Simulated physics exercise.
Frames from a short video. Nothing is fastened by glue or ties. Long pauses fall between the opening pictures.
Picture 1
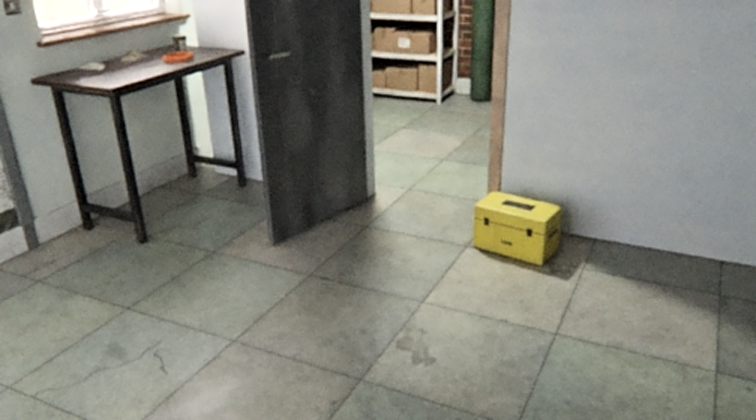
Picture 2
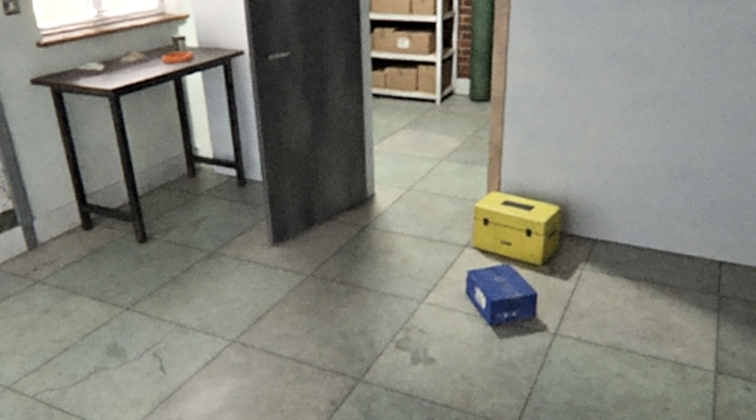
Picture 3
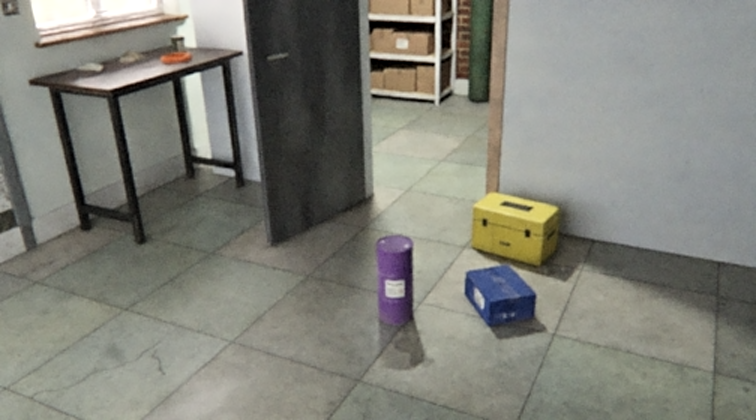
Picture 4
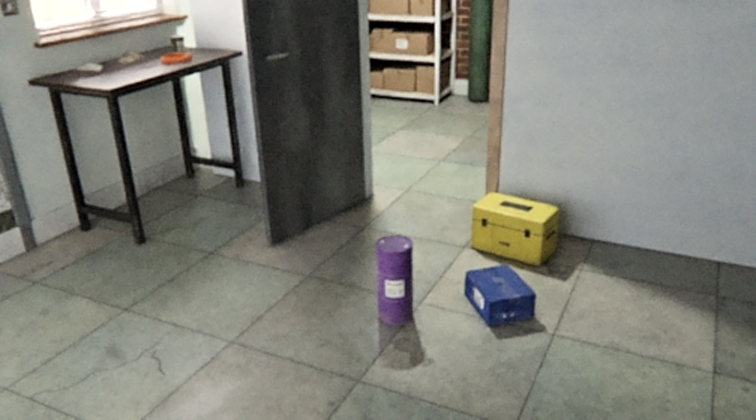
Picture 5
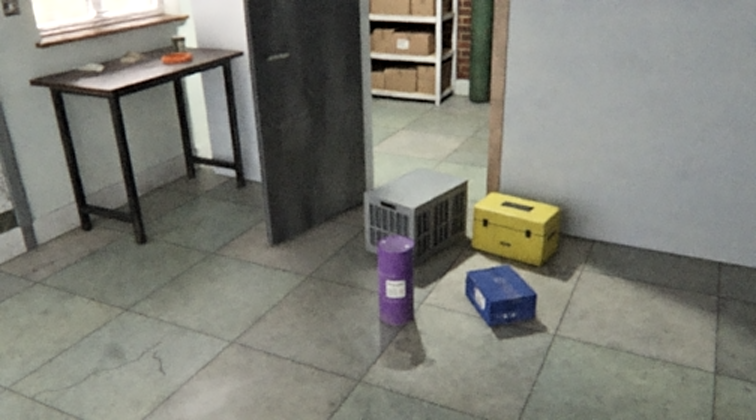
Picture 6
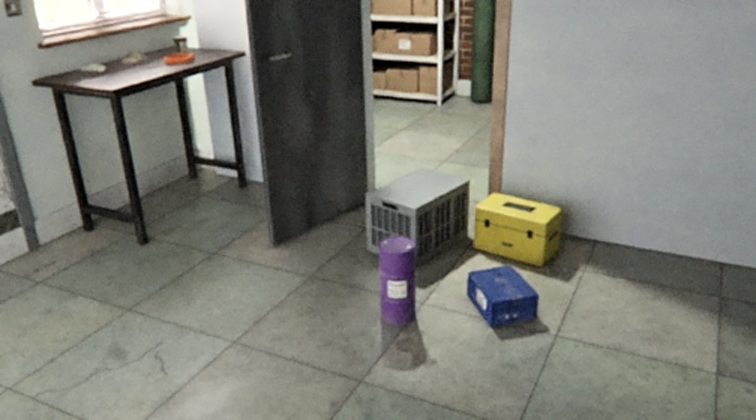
Dark door standing open and still while a blue parcel, then a purple canister, then a grey chest appear near a yellow toolbox.
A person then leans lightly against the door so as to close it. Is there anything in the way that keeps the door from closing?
Yes. In this one the door doesn't finish its swing at all.
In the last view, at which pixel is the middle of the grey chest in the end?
Close to (429, 214) in the last picture.
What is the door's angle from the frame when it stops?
Angle: About 60°.
Then, 0.40 s after the last picture, open by 91°.
Then, 0.60 s after the last picture, open by 75°.
Then, 0.80 s after the last picture, open by 61°; grey chest slid a little near (423, 215).
At rest, open by 58°; all 4 in place. Seen from the same camera at the end, grey chest near (429, 214).
